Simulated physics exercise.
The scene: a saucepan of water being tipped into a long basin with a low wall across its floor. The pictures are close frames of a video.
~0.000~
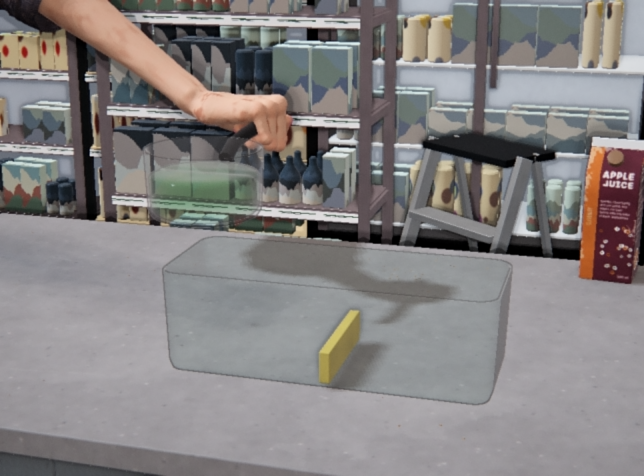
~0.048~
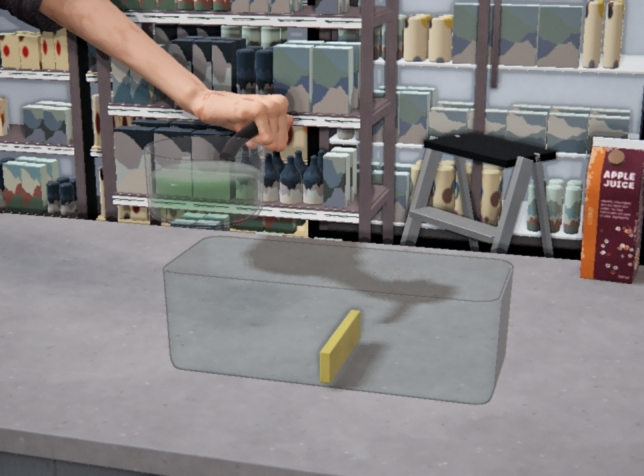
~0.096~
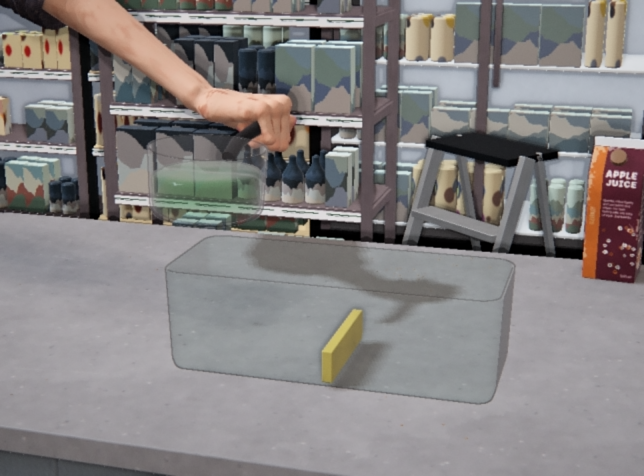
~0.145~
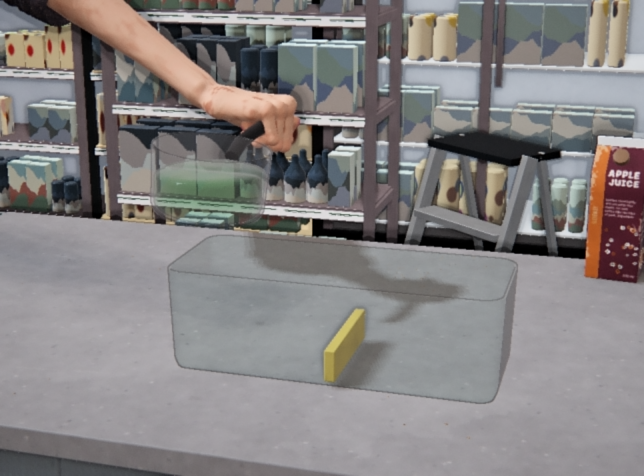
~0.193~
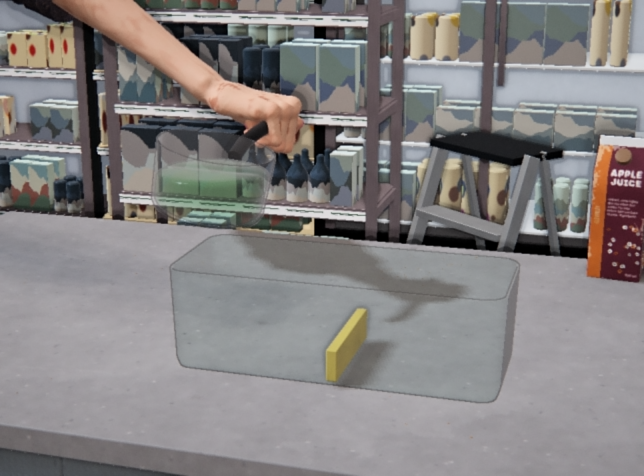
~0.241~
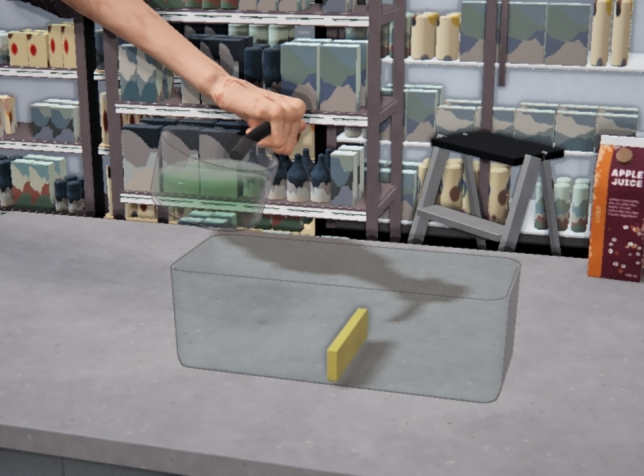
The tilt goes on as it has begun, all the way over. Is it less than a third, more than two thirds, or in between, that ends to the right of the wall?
It comes to less than a third.
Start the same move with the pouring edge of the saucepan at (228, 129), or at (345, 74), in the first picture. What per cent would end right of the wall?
Near 10 % and 90 %.
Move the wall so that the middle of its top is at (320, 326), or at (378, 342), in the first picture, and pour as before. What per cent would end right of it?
About 10 and 15 per cent.
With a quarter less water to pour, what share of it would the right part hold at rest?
Roughly 5 in a hundred.
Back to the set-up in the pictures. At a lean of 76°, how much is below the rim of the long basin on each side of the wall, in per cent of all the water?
Near 15 on the left, 0 on the right.
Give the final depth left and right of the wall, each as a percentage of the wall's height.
Some 60 per cent left and 0 right.
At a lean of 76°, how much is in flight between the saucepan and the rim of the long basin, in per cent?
Some 25 per cent.
A moment on, the saucepan is tipped on its side and 59 per cent is still to pour, 15 is left of the wall and 0 right of it.
Next, the saucepan is tipped right over and 11 per cent is still to pour, 81 is left of the wall and 3 right of it.
Then the saucepan is tipped right over and 1 per cent is still to pour, 92 is left of the wall and 7 right of it.
Later the saucepan is tipped right over and 0 per cent is still to pour, 93 is left of the wall and 7 right of it.
In the end 93 per cent lies left of the wall, 7 right of it and 0 outside.
